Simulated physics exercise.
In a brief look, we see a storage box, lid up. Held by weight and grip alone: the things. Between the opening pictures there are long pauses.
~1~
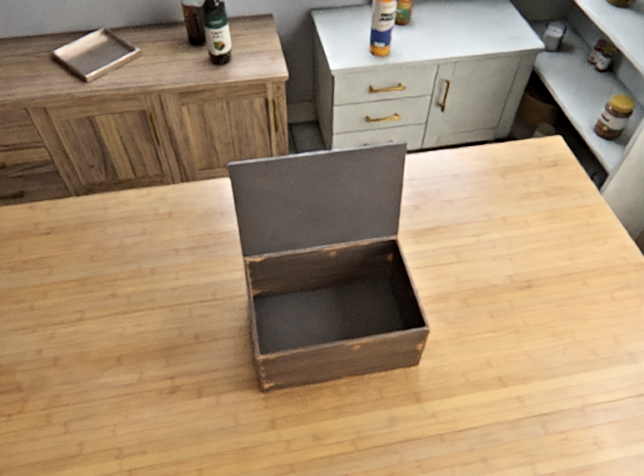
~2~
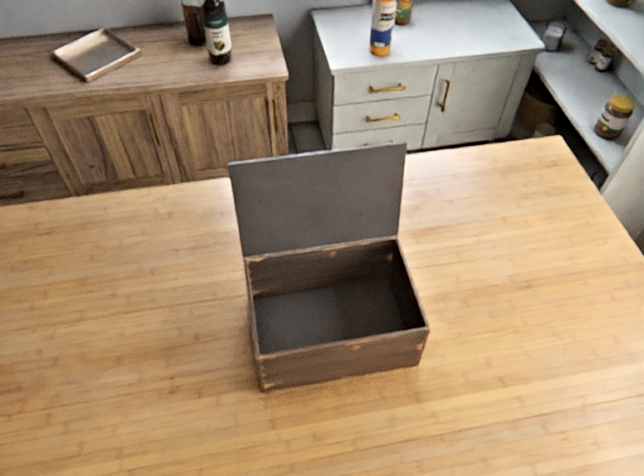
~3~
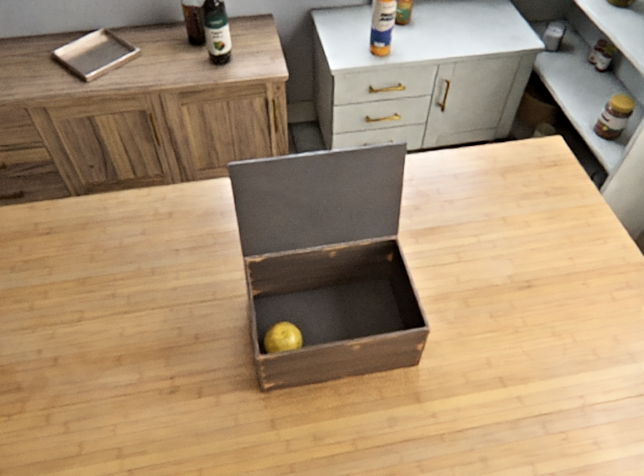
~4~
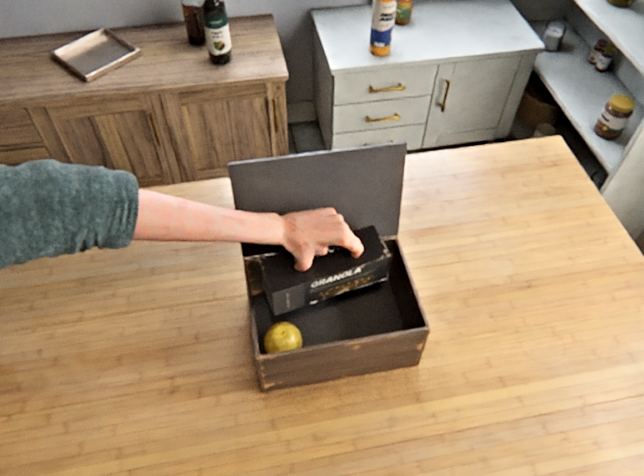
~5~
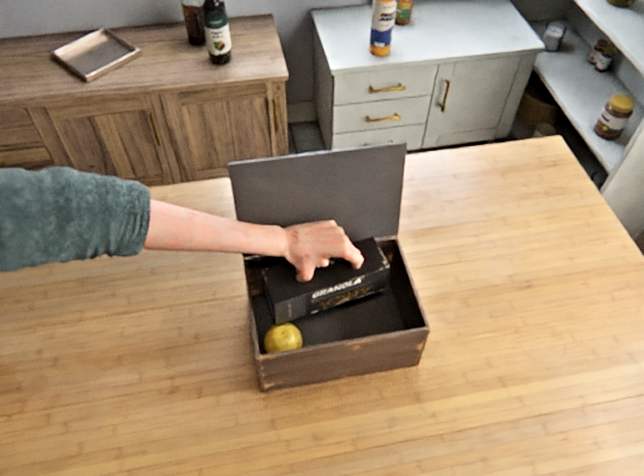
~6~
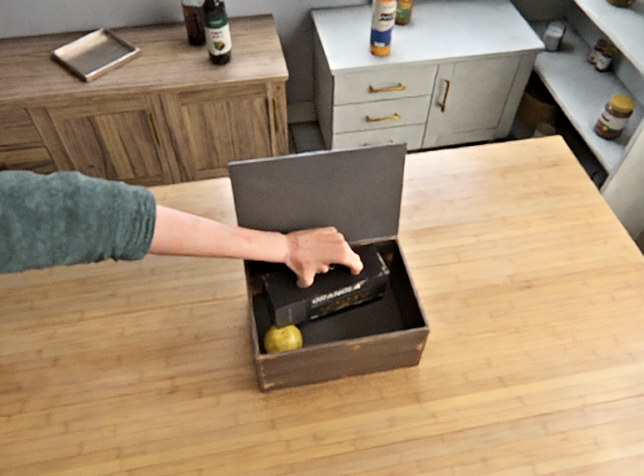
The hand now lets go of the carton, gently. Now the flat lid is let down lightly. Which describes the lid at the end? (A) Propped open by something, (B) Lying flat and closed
Lying flat and closed (B).
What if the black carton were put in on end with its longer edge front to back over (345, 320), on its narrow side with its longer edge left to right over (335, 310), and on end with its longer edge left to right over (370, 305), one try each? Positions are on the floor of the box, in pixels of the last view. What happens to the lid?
The lid is kept raised the first time, lowers completely the second time and is kept raised the third time.
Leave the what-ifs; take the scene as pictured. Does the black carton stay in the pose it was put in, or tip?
As it turns out, the black carton changes its angle.
Then, 0.70 s after the last picture, black carton on its side near (316, 294); yellow apple rolled a little.
Then, 1.50 s after the last picture, lid 65° above the rim; black carton on its side near (316, 294); yellow apple rolled a little.
Then, 2.00 s after the last picture, lid 17° above the rim; black carton on its side near (316, 294); yellow apple rolled a little.
At rest, lid shut; tipped over in the box, black carton; yellow apple in place. Seen from the same camera at the end, black carton near (316, 294).
